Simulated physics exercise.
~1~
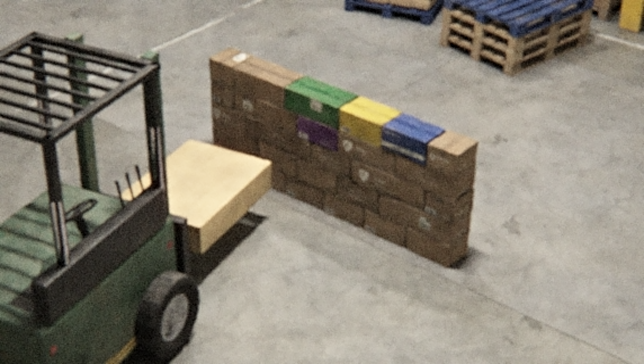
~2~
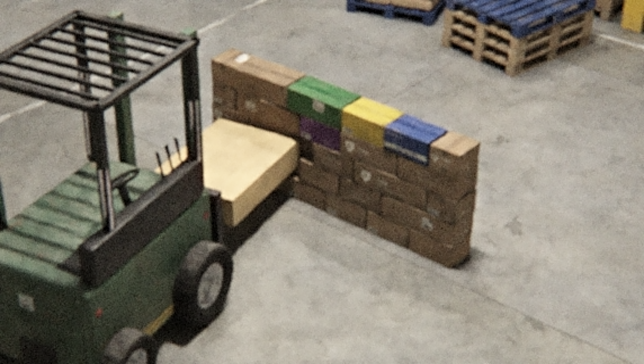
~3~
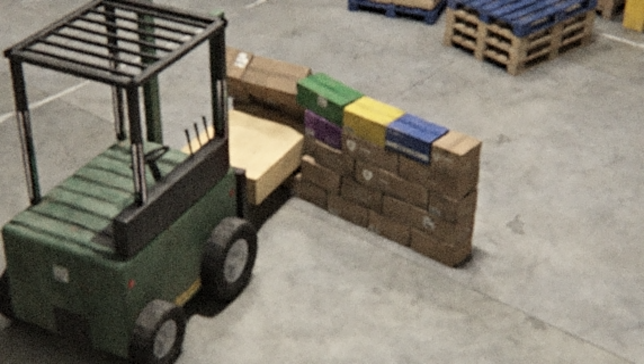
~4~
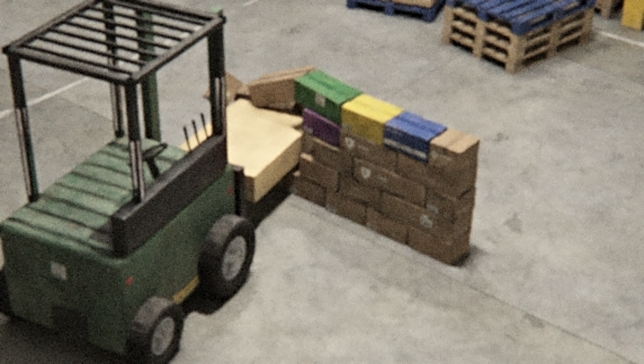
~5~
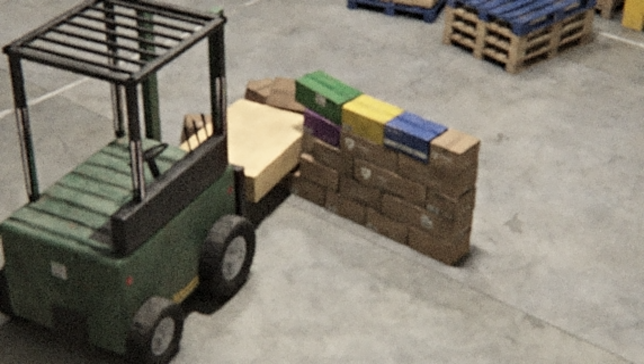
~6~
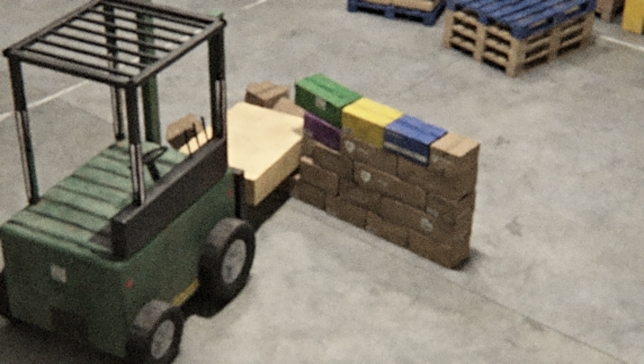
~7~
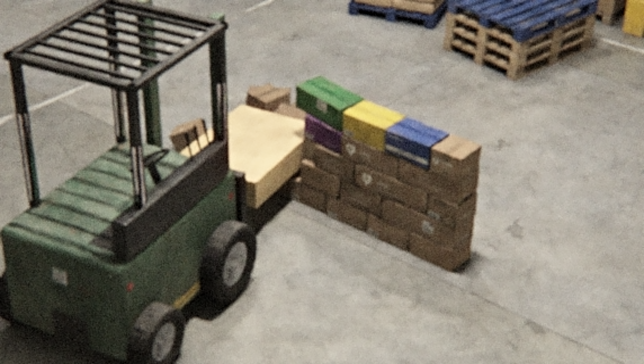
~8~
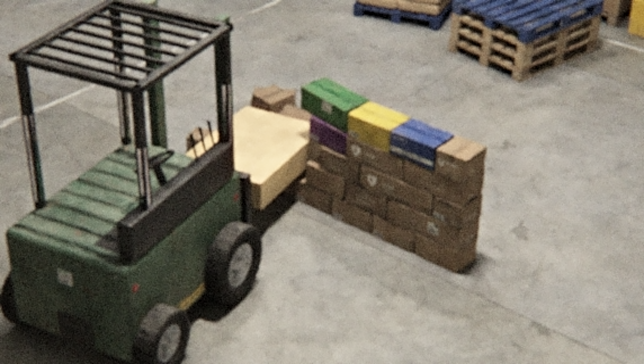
Green forklift pushing a pale block into a low carton wall, knocking down its left end while the coloured cartons stay up.
